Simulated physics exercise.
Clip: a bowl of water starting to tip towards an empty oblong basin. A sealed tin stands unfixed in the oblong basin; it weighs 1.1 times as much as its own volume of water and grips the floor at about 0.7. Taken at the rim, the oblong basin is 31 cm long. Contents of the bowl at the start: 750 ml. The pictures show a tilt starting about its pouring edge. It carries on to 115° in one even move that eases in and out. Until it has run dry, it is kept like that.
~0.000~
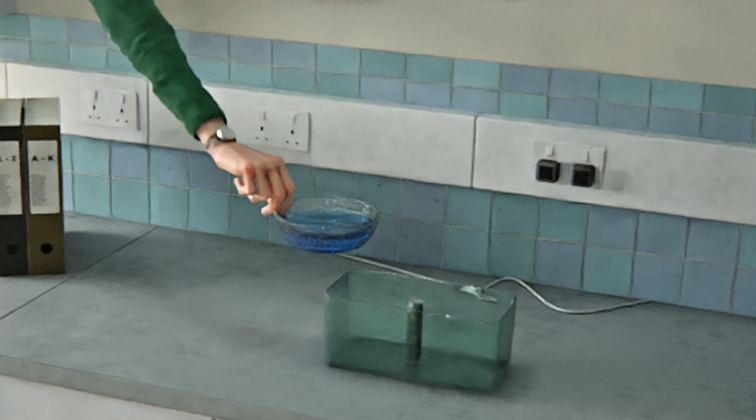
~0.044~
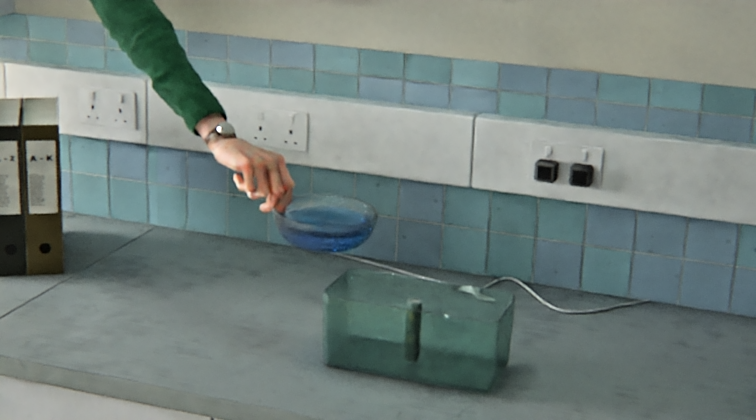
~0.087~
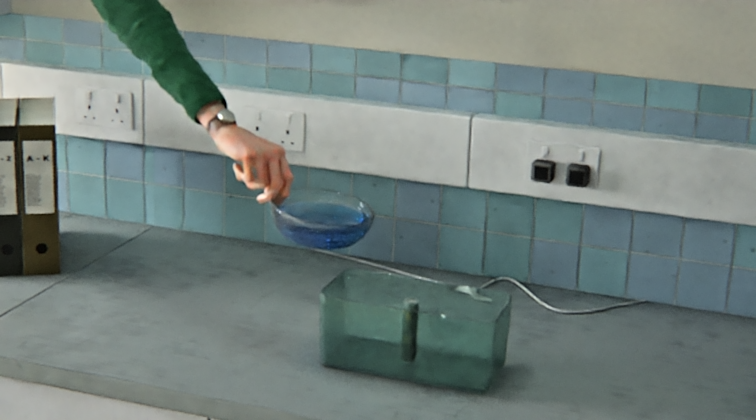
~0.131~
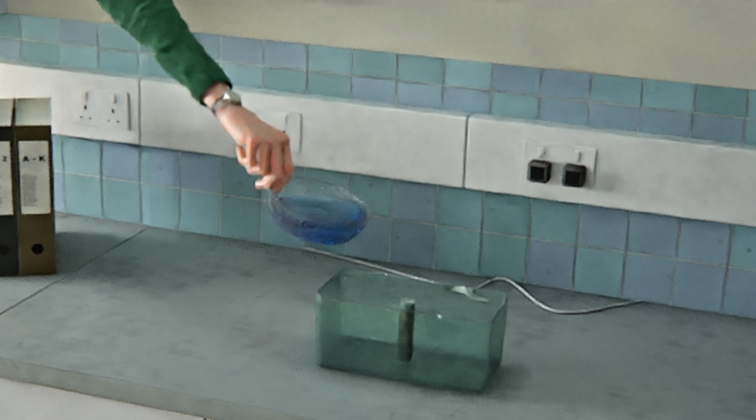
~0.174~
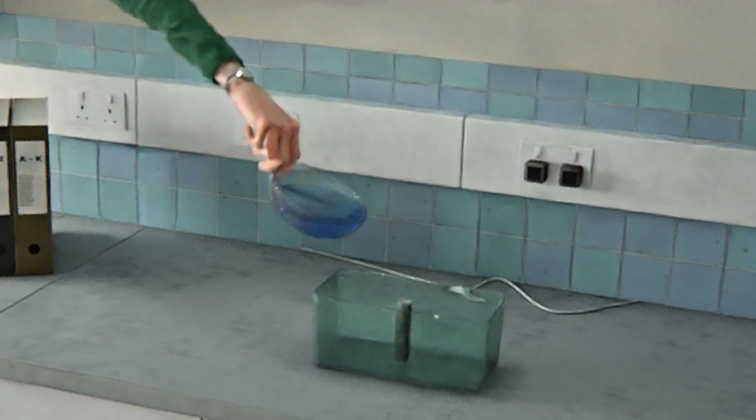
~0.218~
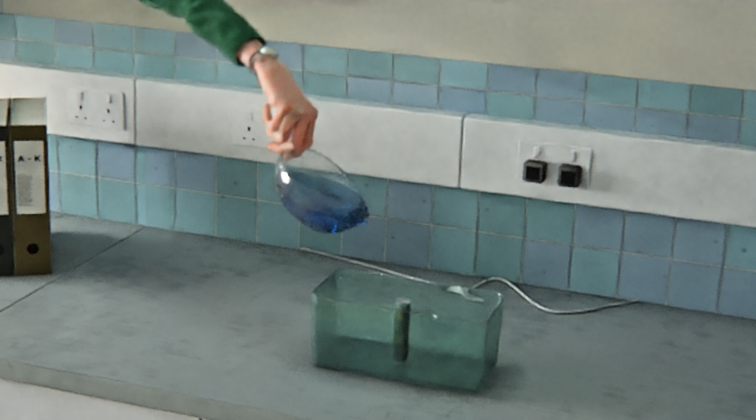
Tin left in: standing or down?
It capsizes.
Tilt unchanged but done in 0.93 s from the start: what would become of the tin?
Then the tin does not tip.
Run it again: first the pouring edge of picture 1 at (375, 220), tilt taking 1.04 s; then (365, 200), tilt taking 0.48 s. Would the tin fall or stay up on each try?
First it stays on its base; then it stays on its base.
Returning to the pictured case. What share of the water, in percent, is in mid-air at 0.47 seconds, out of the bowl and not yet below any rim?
Close to 78 in a hundred.
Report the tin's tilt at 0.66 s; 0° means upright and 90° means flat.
Near 0 degrees.
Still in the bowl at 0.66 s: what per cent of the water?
Share remaining: Approx. 0 %.
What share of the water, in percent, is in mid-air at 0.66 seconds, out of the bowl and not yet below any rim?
Roughly 5 per cent.
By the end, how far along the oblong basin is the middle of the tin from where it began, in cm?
Net tin displacement: Roughly 7.5 cm.
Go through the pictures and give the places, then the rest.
In the first frame, tilt 0°; pouring edge (376, 220); surface from (283, 214) to (374, 227); the oblong basin's rim runs from (337, 282) to (508, 309); the tin's top is at (416, 304).
In the second frame, tilt 2°; pouring edge (374, 220); surface from (282, 212) to (372, 226).
In the third frame, tilt 7°; pouring edge (371, 220); surface from (279, 208) to (369, 223).
In the fourth frame, tilt 15°; pouring edge (367, 221); surface from (277, 199) to (366, 219).
In the fifth frame, tilt 25°; pouring edge (363, 221); surface from (277, 187) to (361, 213); 1 per cent is over the edge.
In the sixth frame, tilt 38°; pouring edge (361, 220); surface from (282, 174) to (351, 203); 5 per cent is over the edge.
By 0.47 s the tilt is 108° and 7 per cent is still to pour; the tin stands where it began.
By 0.66 s the tilt is 115° and 0 per cent is still to pour; the tin stands where it began.
By 0.85 s the tilt is 115° and 1 per cent is still to pour; the tin leans 14°.
By 1.06 s the tilt is 115° and 0 per cent is still to pour; the tin lies on its side.
At rest the tin lies on its side.
